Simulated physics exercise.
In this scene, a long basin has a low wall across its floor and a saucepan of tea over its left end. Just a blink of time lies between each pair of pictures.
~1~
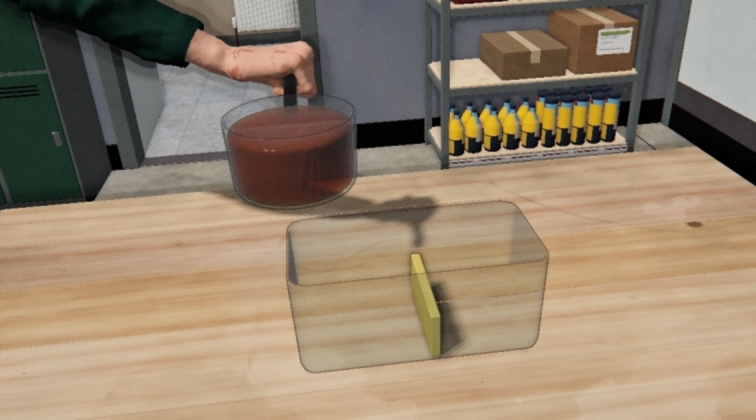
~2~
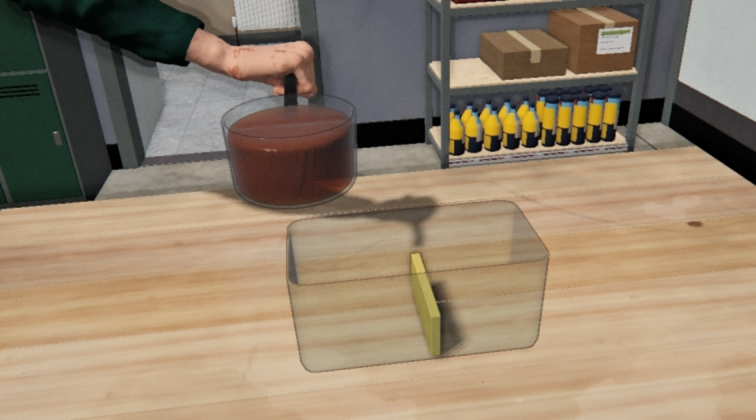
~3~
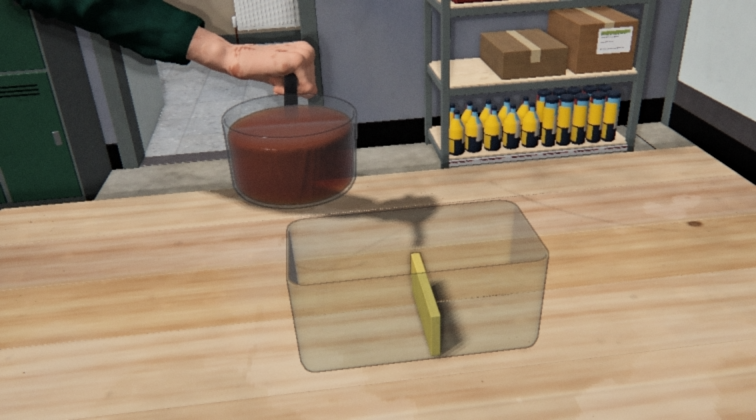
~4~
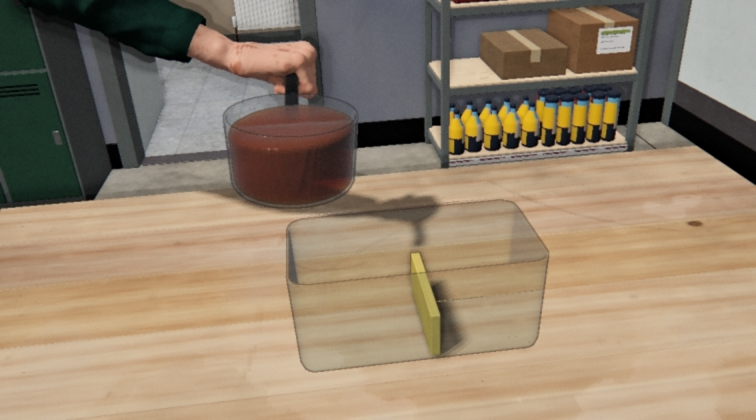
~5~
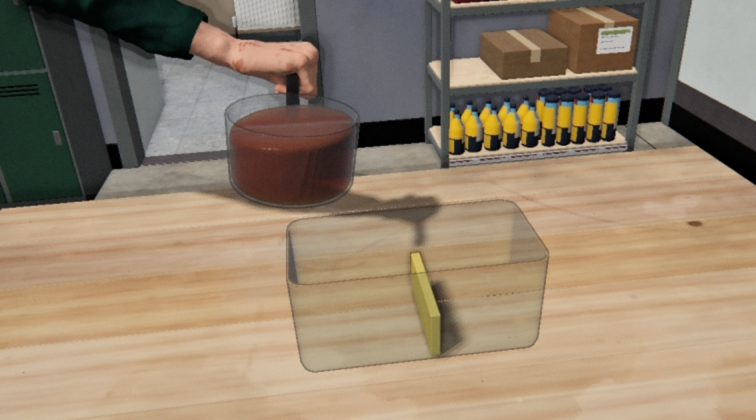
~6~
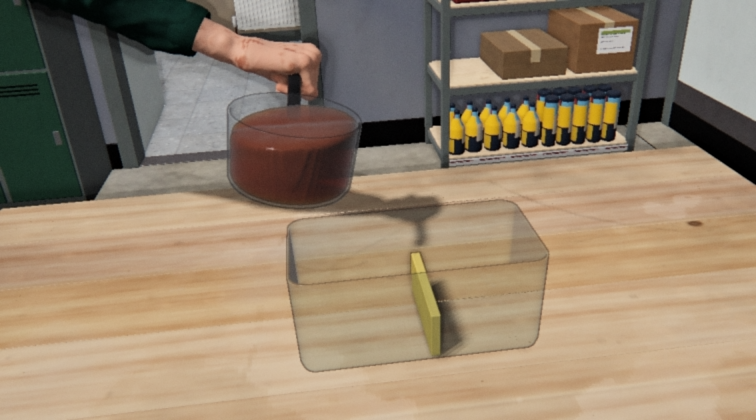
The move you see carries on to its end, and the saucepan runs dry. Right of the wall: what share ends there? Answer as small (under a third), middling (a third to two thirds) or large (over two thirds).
Middling, between a third and two thirds.
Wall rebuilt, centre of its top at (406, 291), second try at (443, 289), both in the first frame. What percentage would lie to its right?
Near 70 % and 20 %.
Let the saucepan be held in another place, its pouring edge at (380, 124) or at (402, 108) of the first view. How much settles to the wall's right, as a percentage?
Near 70 % and 85 %.
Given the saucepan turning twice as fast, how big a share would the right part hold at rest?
Share on the right: Some 25 percent.
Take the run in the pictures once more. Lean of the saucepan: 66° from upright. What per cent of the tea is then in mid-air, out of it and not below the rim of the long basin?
Roughly 25 in a hundred.
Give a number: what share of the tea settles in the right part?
That works out near 50 in every hundred.
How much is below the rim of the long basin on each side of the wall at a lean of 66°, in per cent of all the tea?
You'd find 5 per cent on the left and 10 per cent on the right.
A moment on, the saucepan is tipped part way and 59 per cent is still to pour, 5 is left of the wall and 9 right of it.
Next, the saucepan is tipped right over and 10 per cent is still to pour, 34 is left of the wall and 47 right of it.
Then the saucepan is tipped right over and 0 per cent is still to pour, 51 is left of the wall and 48 right of it.
Later the saucepan is tipped right over and 0 per cent is still to pour, 51 is left of the wall and 48 right of it.
In the end 51 per cent lies left of the wall, 48 right of it and 1 outside.
